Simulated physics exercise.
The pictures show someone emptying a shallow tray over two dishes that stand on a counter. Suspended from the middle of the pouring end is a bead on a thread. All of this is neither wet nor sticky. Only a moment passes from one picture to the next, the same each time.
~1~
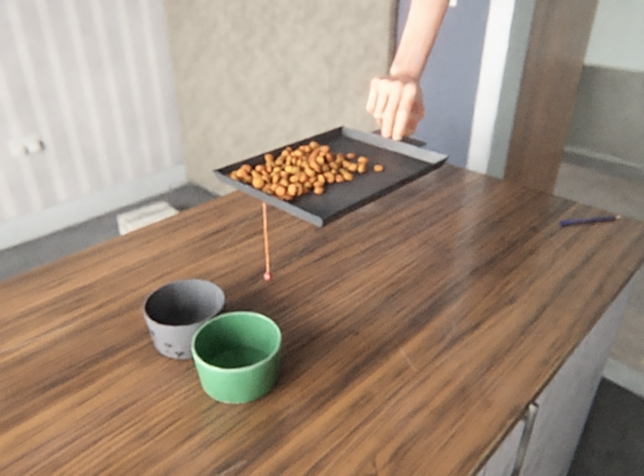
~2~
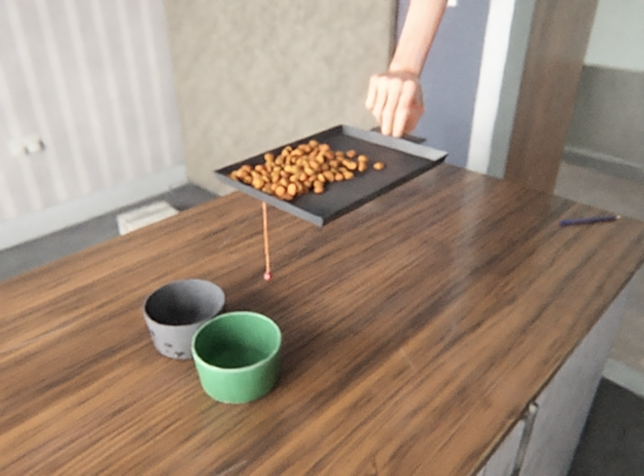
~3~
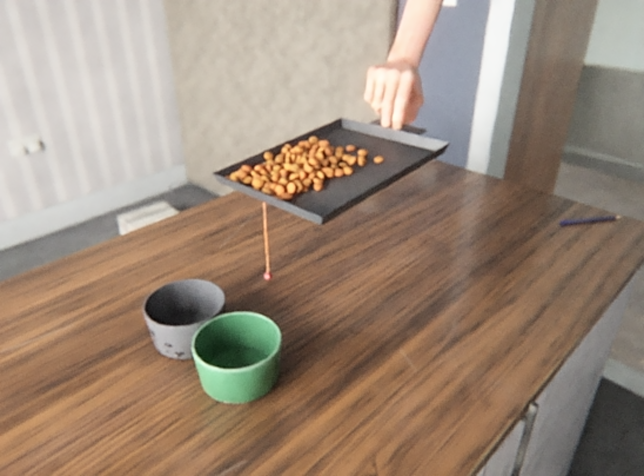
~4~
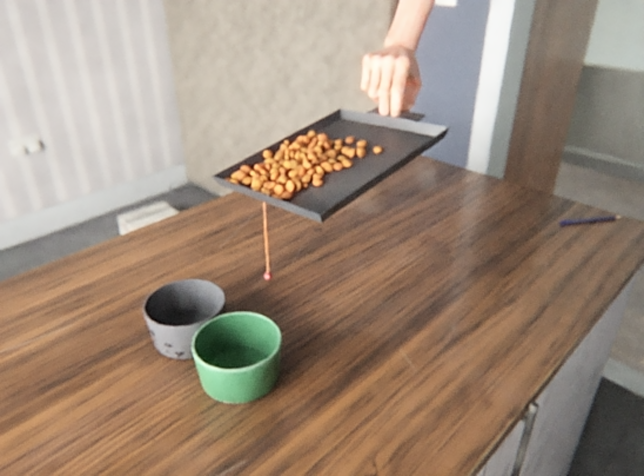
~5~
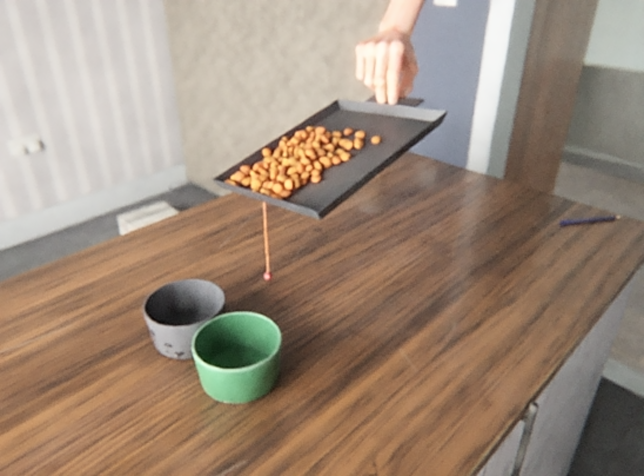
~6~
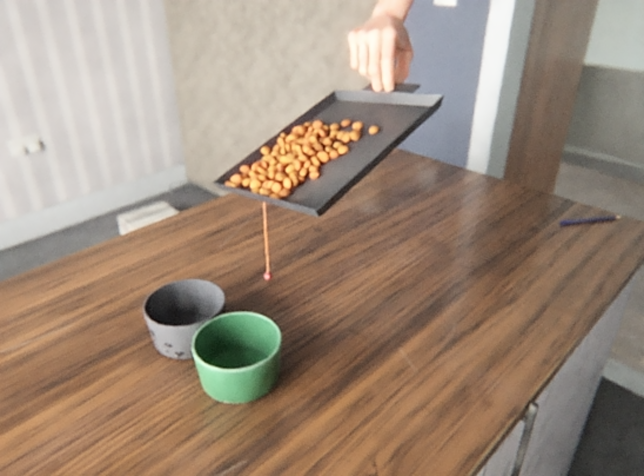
Above a wooden counter with two bowls, a hand gradually tilts a tray of brown pieces.
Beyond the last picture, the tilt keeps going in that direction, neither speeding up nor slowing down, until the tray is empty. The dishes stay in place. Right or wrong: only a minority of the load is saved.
Right, only a minority is saved.
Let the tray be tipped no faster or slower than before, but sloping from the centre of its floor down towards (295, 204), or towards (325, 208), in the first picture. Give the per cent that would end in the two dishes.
It comes to about 20 per cent the first time and about 0 per cent the second.
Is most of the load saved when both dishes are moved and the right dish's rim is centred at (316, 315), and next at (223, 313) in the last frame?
Well, it comes to a lesser portion at first and a lesser portion after that.
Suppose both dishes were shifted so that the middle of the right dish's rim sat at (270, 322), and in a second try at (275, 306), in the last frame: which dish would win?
In the first try it's the leftmost dish, and in the second it's the leftmost dish.
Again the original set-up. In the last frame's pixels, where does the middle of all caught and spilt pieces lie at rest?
The centre comes to rest near (209, 300).
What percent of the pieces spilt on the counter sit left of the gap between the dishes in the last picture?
Roughly 50 in a hundred.
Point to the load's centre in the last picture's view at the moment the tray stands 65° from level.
Roughly (254, 160).
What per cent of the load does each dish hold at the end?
I'd say the left dish holds some 10 % and the right dish some 0 %.
Soon after the last picture, tray tipped steeply; nearly all on the tray; a stray few in the air.
A little later, tray tipped past a quarter turn; a small part in the left dish; most outside both; a small part in the air.
Later still, tray tipped past a quarter turn; a small part in the left dish; nearly all outside both.
At rest, tray tipped past a quarter turn; none in the right dish; a small part in the left dish; nearly all outside both.
